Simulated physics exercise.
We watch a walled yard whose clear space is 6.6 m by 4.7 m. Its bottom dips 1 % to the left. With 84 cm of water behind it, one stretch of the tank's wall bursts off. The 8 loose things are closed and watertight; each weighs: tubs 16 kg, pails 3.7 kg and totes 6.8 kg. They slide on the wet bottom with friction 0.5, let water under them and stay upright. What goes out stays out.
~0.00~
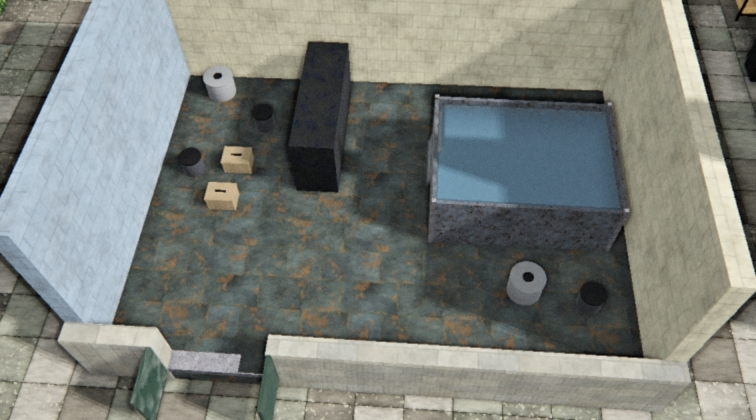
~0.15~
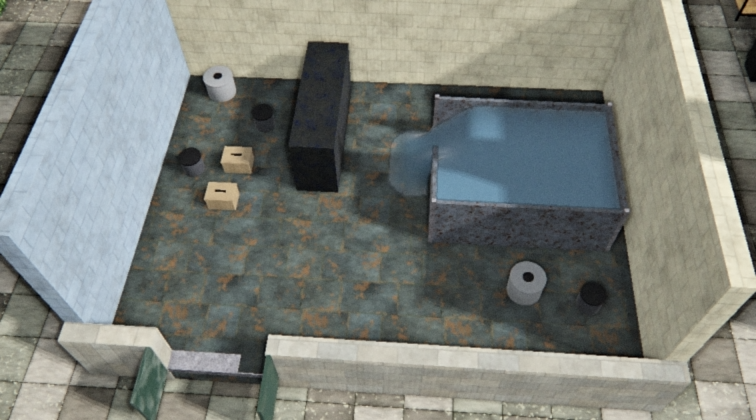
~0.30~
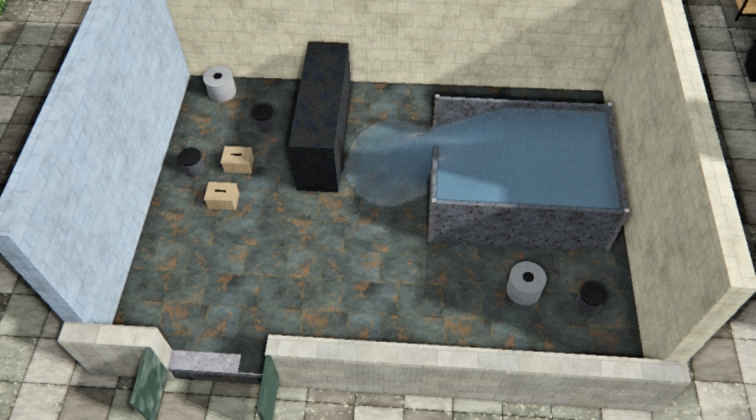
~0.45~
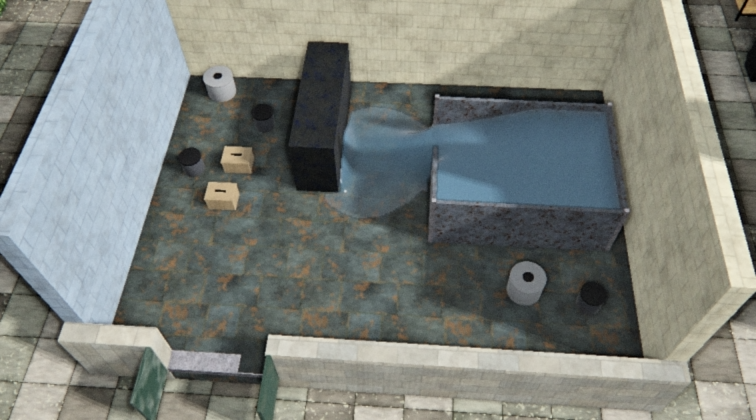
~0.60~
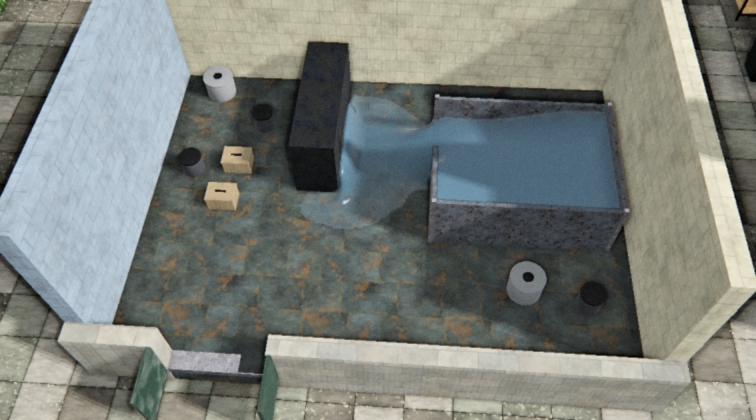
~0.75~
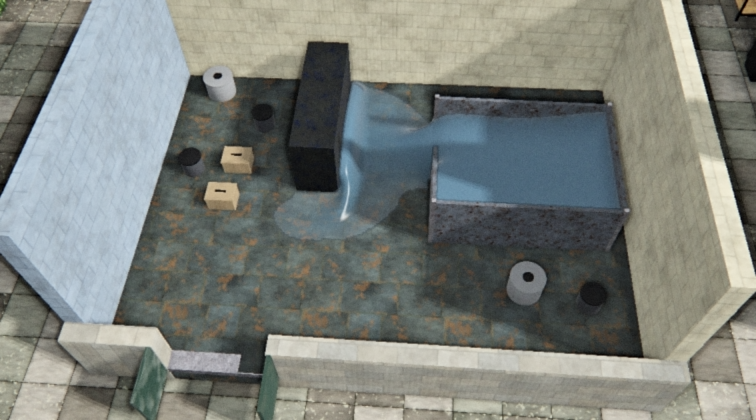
Water pours through the left side of a raised grey stone tank in a walled yard with a mottled dark floor, seen from high above by a still camera. A tall black block stands left of the tank, with two tan boxes and grey and black round containers around the floor. The water spreads leftward, meets the block, and fans along its side toward the viewer, while the containers stay put.
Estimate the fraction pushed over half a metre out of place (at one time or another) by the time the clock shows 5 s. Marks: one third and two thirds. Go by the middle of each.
It is from one to two thirds.
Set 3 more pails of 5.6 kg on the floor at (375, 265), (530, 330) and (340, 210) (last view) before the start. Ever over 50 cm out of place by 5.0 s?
In turn: Over, past it, more.
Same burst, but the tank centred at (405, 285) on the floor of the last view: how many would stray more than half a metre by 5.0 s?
Then 5.
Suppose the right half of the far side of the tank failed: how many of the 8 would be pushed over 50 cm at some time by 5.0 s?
Then 4.
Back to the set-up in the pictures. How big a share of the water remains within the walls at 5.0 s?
About 94 per cent.
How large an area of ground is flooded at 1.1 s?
Some 9.0 m2.
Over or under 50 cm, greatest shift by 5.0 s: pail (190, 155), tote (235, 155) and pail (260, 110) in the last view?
In that order: Over, less, under.
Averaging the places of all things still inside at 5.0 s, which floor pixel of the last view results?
Near (356, 194).
After 1.1 s 0 of 8 are over 50 cm from their spots; 0 afloat.
After 2.2 s 1 of 8 are over 50 cm from their spots; 1 afloat.
After 3.5 s 2 of 8 are over 50 cm from their spots; 1 afloat.
After 5.0 s 4 of 8 are over 50 cm from their spots, and 4 have been at some point; 1 afloat.
